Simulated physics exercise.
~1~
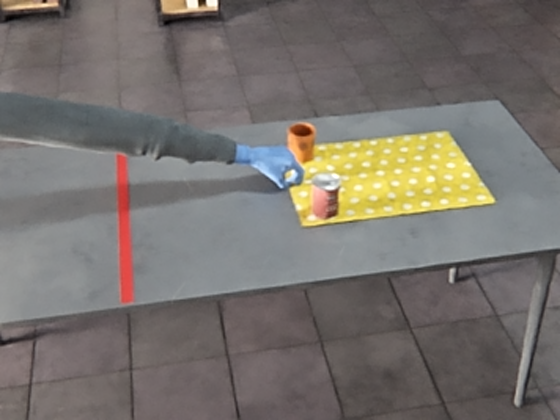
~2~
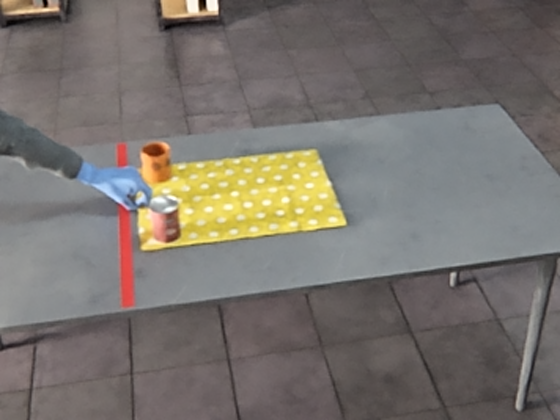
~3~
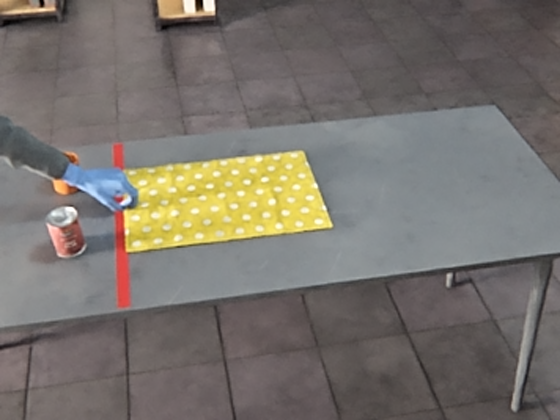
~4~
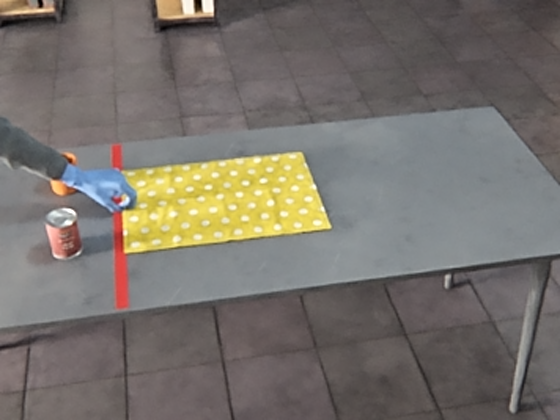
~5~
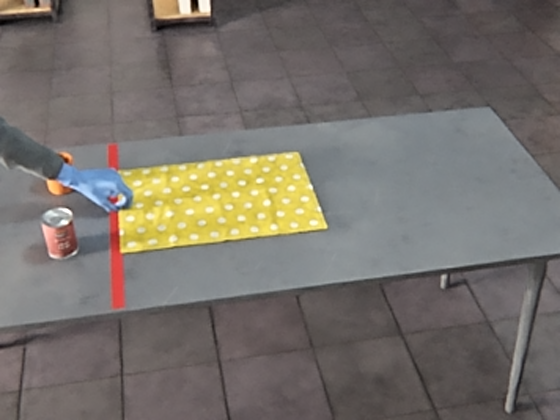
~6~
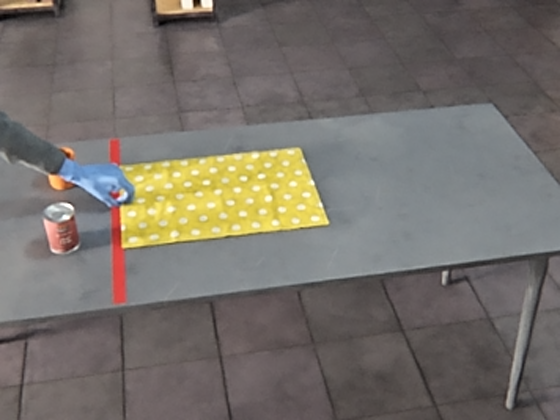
On a grey table, a gloved hand pulling a yellow spotted cloth left to red tape, tin and orange mug sliding off ahead.
